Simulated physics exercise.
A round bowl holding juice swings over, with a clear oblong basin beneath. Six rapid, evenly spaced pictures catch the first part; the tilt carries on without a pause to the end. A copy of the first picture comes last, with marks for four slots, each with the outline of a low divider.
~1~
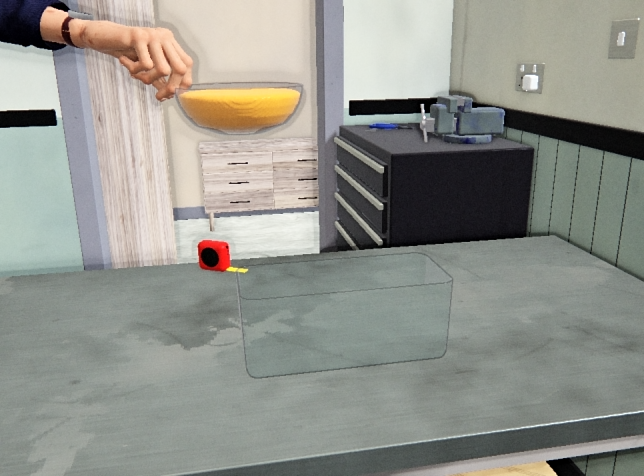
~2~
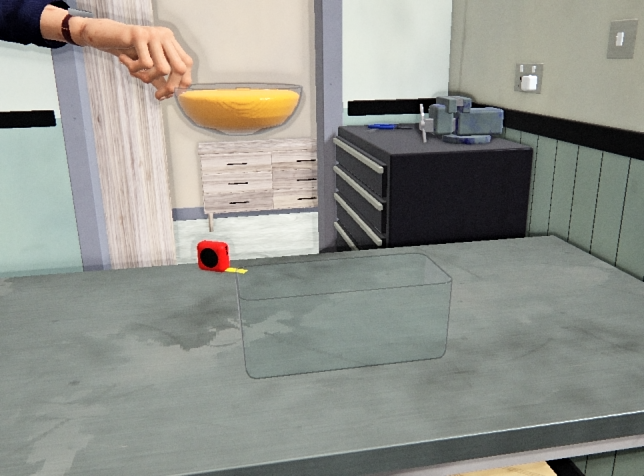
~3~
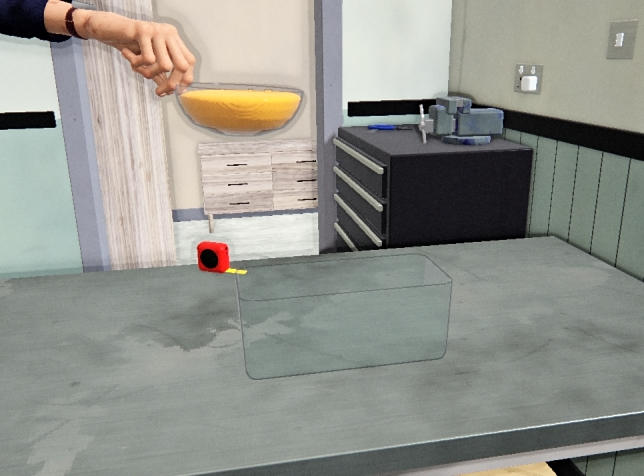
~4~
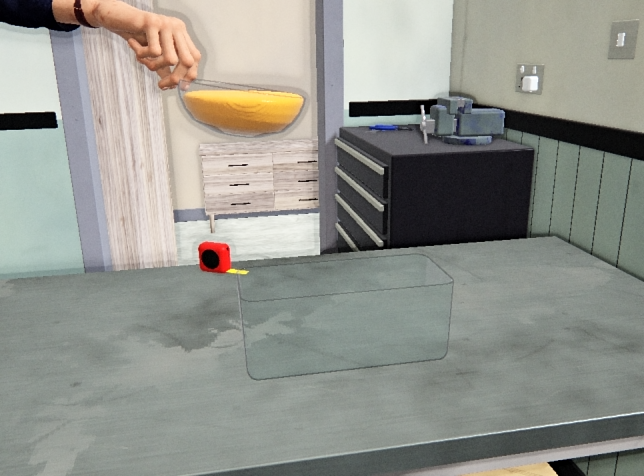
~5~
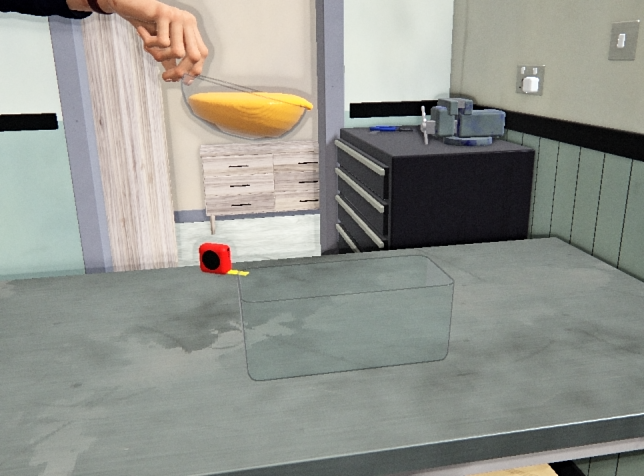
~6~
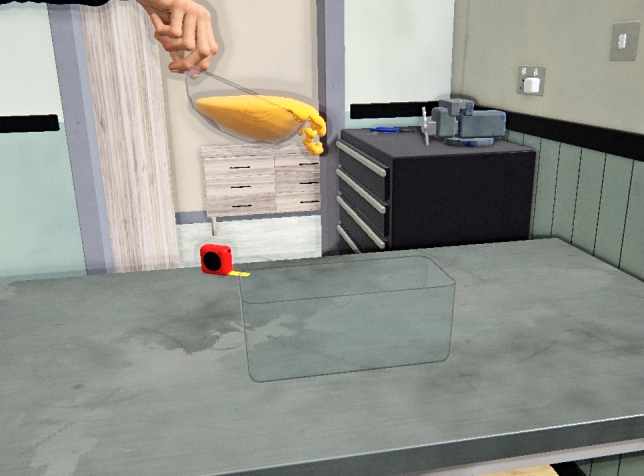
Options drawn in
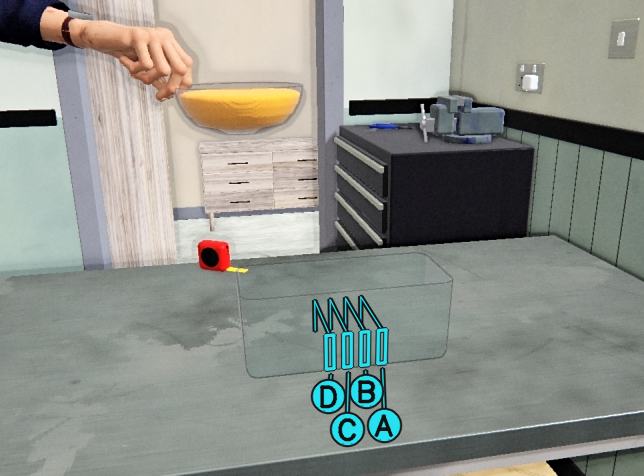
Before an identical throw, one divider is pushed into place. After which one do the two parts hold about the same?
A beats the others.
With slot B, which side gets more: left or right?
The right one.
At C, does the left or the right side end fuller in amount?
More ends on the right.
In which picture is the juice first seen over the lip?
Picture 5.
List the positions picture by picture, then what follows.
Upright, lip at (300, 84); basin from (246, 376) to (446, 354); nothing has left yet, in the first frame.
Upright, lip at (300, 85); nothing has left yet, in the second frame.
Tipped about 4°, lip at (301, 90); nothing has left yet, in the third frame.
Tipped about 10°, lip at (303, 96); nothing has left yet, in the fourth frame.
Tipped about 17°, lip at (305, 105); juice is over the lip, down to (305, 105), in the fifth frame.
Tipped about 25°, lip at (306, 116); juice is over the lip, down to (312, 151), in the sixth frame.
In cyan, A at (382, 368); B at (365, 370); C at (348, 372); D at (331, 374).
With A, about 50 % ends left of the wall and 45 % right of it; 5 % is lost outside.
With B, about 31 % ends left of the wall and 64 % right of it; 5 % is lost outside.
With C, about 18 % ends left of the wall and 78 % right of it; 5 % is lost outside.
With D, about 10 % ends left of the wall and 85 % right of it; 5 % is lost outside.
